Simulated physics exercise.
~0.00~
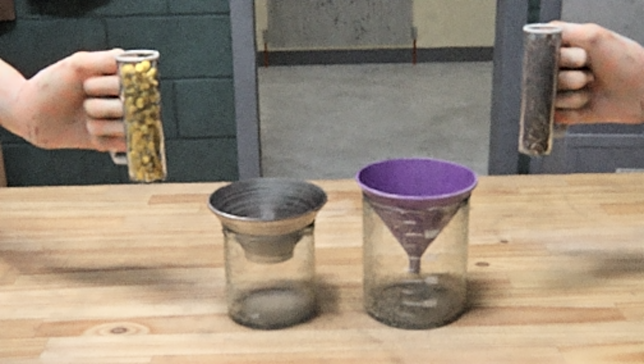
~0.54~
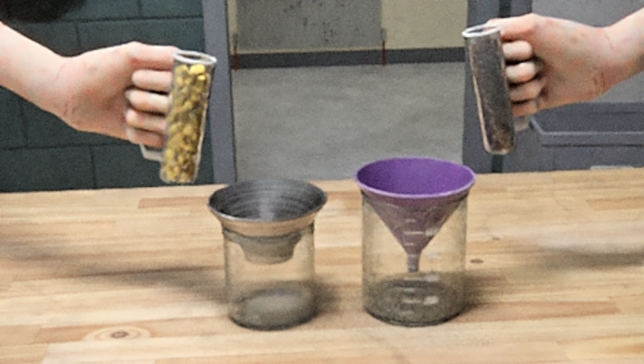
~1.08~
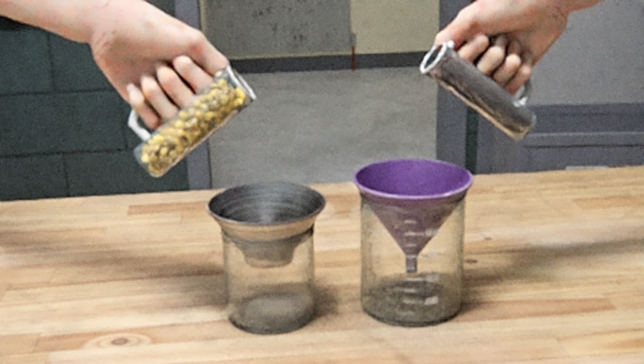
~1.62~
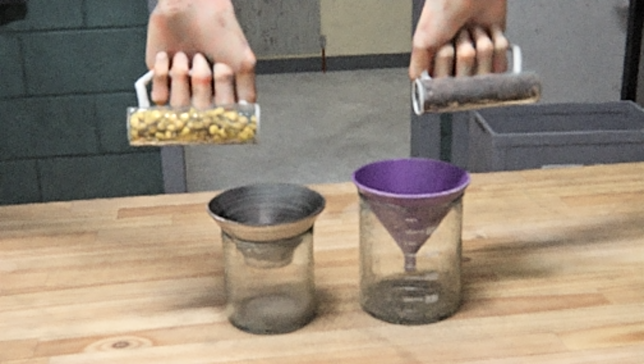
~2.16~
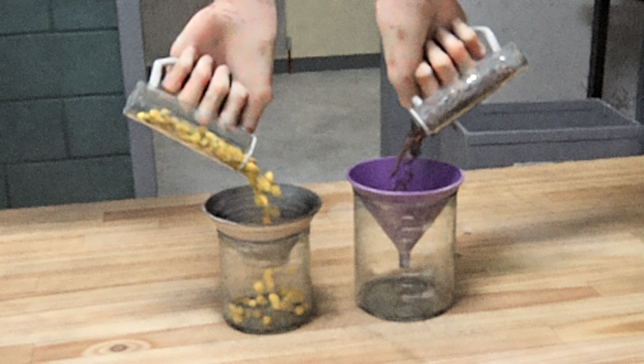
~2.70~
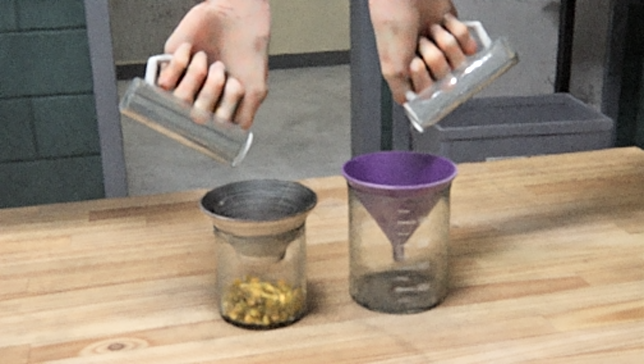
Two hands tip cups over funnels, and yellow pieces fill the left jar while dark ones pour into the purple funnel.
